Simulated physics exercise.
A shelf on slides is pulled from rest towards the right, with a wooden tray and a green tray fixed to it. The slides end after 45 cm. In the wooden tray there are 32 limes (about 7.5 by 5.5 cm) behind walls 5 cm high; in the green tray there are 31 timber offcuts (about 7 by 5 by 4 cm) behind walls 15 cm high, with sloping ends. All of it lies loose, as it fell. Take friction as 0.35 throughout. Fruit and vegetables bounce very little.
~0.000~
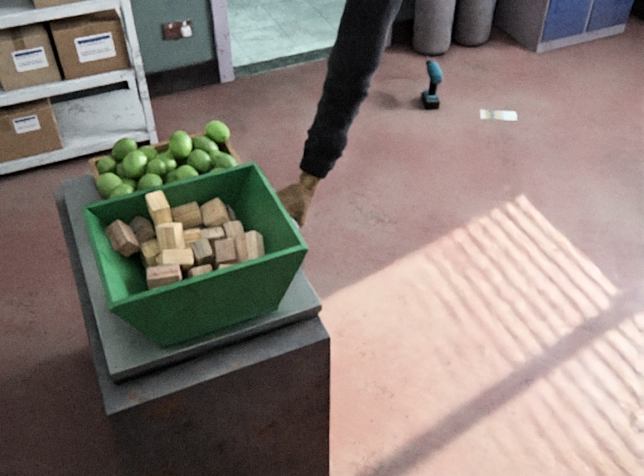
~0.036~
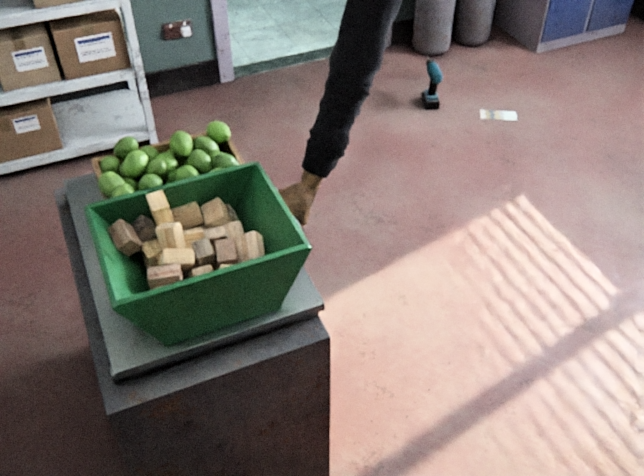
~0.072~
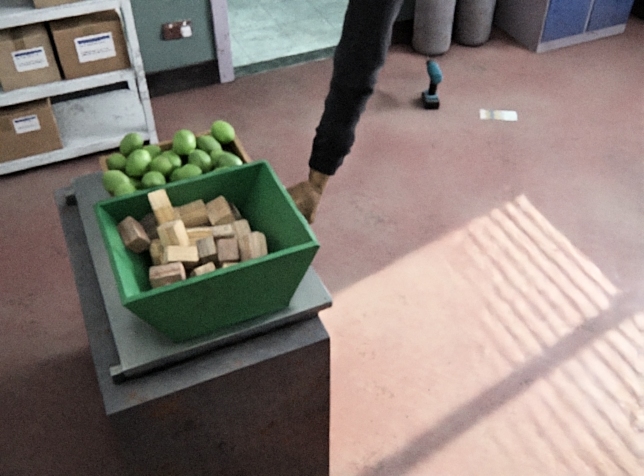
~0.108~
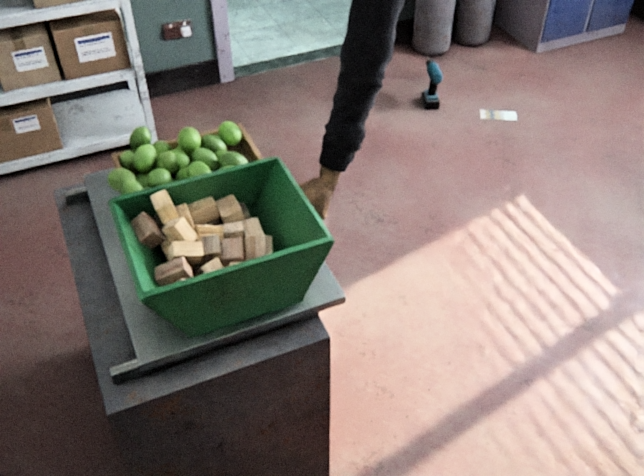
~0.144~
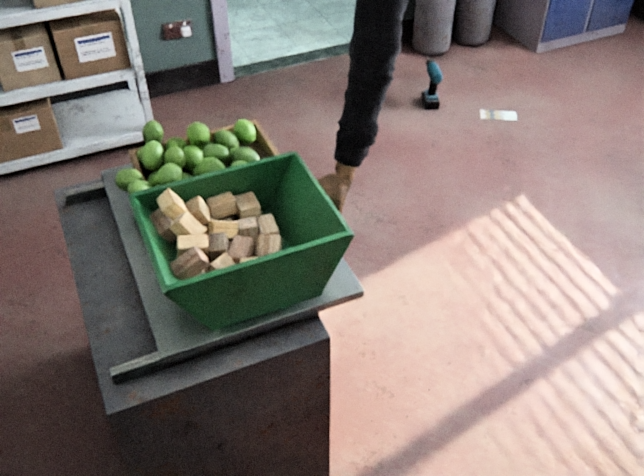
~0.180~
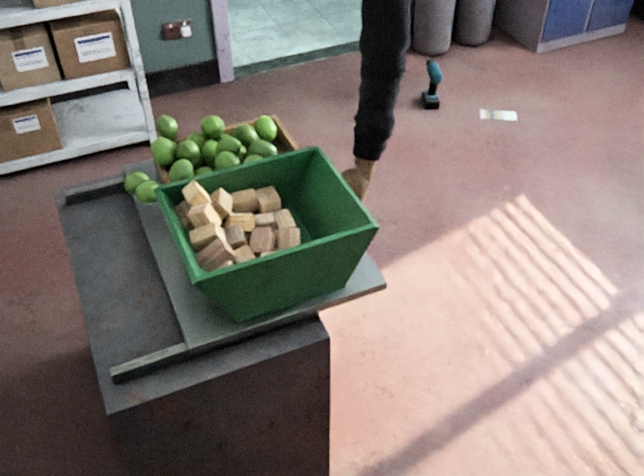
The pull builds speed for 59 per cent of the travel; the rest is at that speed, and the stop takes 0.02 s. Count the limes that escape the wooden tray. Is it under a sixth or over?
The wooden tray loses more than a sixth of its limes.
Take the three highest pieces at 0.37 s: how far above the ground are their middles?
Some 88 cm up.
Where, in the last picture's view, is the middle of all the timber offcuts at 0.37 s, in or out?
At about (385, 189).
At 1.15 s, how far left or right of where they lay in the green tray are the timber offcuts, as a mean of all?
About 10 cm to the right.
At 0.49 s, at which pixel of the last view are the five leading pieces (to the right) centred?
Near (422, 103).
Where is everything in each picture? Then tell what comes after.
In the first picture (places track the rim corner closest to us here), wooden tray (its farthest corner) (217, 130); green tray (114, 304); 0 cm pulled; all still inside.
Wooden tray (219, 129); green tray (117, 303); 1 cm pulled, in the second picture.
Wooden tray (226, 128); green tray (127, 300); 3 cm pulled, in the third picture.
Wooden tray (237, 125); green tray (144, 295); 6 cm pulled, in the fourth picture.
Wooden tray (253, 121); green tray (168, 288); 11 cm pulled; 2 out, the lowest lime at (129, 180), in the fifth picture.
Wooden tray (272, 117); green tray (197, 279); 17 cm pulled; 3 out, the lowest lime at (137, 184), in the sixth picture.
After 0.29 s, end of travel.
After 0.37 s, the wooden tray is down by 6 of 32 and the green tray has all 31.
After 0.49 s, the wooden tray is down by 10 of 32 and the green tray is down by 2 of 31.
After 0.71 s, the wooden tray is down by 12 of 32 and the green tray is down by 2 of 31.
When it is over (at 1.15 s), the wooden tray is down by 13 of 32 and the green tray is down by 2 of 31. Asked share, 13 of 32, 41 per cent.
